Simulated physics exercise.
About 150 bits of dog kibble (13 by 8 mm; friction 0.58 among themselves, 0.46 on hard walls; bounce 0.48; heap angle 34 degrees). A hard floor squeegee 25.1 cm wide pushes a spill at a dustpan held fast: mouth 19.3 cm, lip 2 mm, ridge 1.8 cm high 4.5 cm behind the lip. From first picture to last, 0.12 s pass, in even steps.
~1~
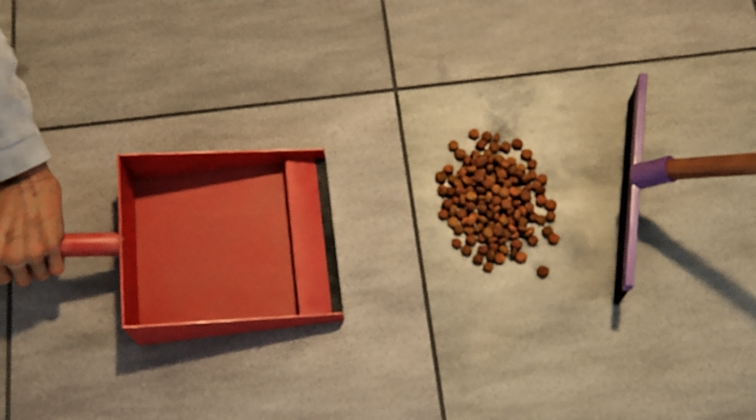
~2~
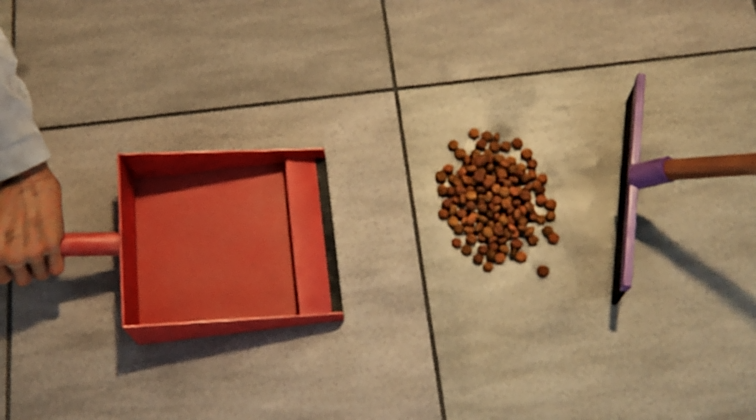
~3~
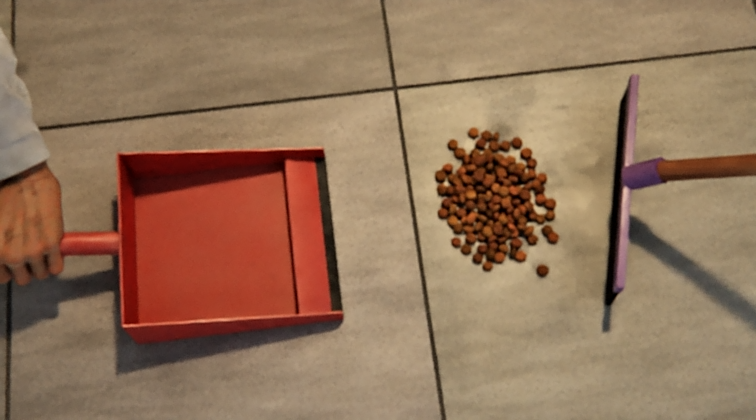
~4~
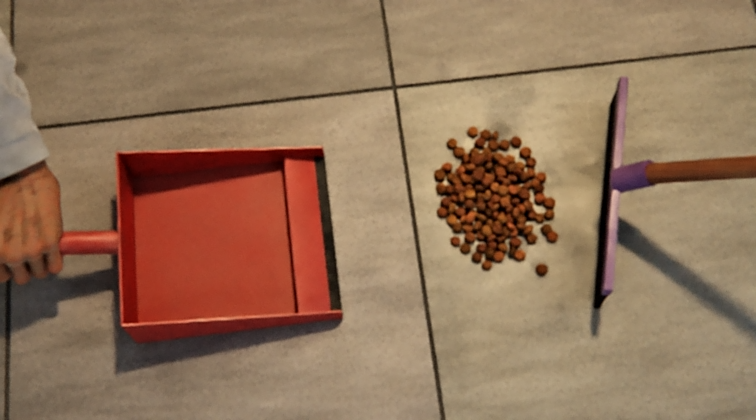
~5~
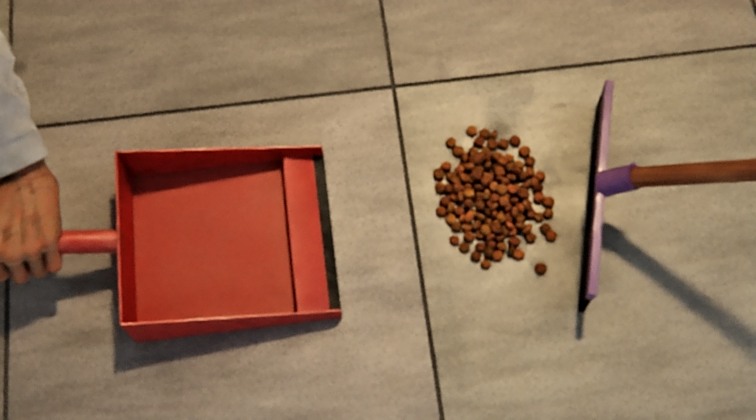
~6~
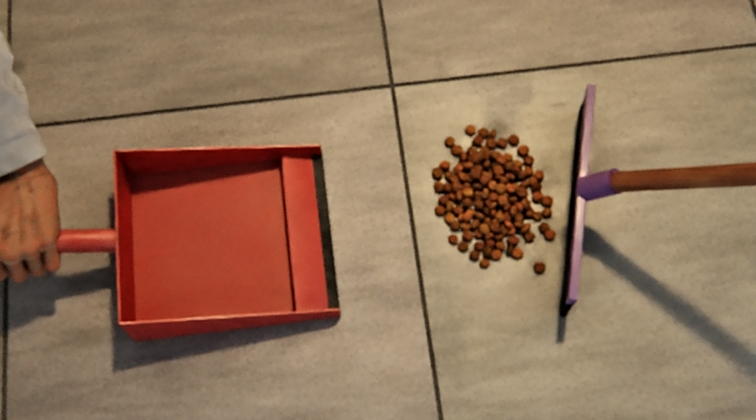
On a grey tiled floor, a purple squeegee slides left toward a heap of brown kibble while a hand holds a red dustpan still.
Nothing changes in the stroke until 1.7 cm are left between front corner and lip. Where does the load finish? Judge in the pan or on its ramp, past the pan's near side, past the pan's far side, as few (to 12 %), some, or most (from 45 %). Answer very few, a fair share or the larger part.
Pan: Very few, near side: Very few, far side: A fair share.
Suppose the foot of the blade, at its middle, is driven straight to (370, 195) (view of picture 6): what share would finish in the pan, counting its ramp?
Some 15 per cent.
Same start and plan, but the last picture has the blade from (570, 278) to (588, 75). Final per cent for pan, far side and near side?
Pan 20, far 25, near 0.
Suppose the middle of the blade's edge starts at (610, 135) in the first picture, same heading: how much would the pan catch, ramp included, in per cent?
Some 15 per cent.
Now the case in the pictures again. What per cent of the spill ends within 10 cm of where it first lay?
About 10 per cent.
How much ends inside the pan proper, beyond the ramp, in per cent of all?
Roughly 0 per cent.
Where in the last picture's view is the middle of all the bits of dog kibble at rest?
Near (351, 205).
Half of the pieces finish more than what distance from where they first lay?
Roughly 16 cm.
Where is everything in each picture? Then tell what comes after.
The first picture shows blade from (627, 286) to (641, 81), moved 0.0 cm, 0 of the pieces shifted so far; middle of the pieces at (496, 200); pan at (218, 250).
The second picture shows blade from (625, 286) to (639, 82), moved 0.2 cm, 0 of the pieces shifted so far; middle of the pieces at (497, 199).
The third picture shows blade from (618, 287) to (633, 83), moved 1.0 cm, 0 of the pieces shifted so far; middle of the pieces at (496, 199).
The fourth picture shows blade from (607, 290) to (622, 85), moved 2.2 cm, 0 of the pieces shifted so far; middle of the pieces at (495, 198).
The fifth picture shows blade from (591, 294) to (607, 88), moved 3.8 cm, 0 of the pieces shifted so far; middle of the pieces at (494, 197).
The sixth picture shows blade from (572, 299) to (590, 92), moved 5.8 cm, 0 of the pieces shifted so far; middle of the pieces at (493, 196); pan at (214, 247).
Then, 0.15 s after the last picture, middle of the blade 16 cm from the lip; 0 % over the lip, far side 5 %, near side 0 %.
Then, 0.25 s after the last picture, middle of the blade 8 cm from the lip; 0 % over the lip, far side 10 %, near side 0 %.
Then, 0.49 s after the last picture, middle of the blade 5 cm from the lip; 5 % over the lip, far side 15 %, near side 0 %.
In the end, pan 5 %, near side 0 %, far side 15 %, in front of the lip or behind the blade 75 %.
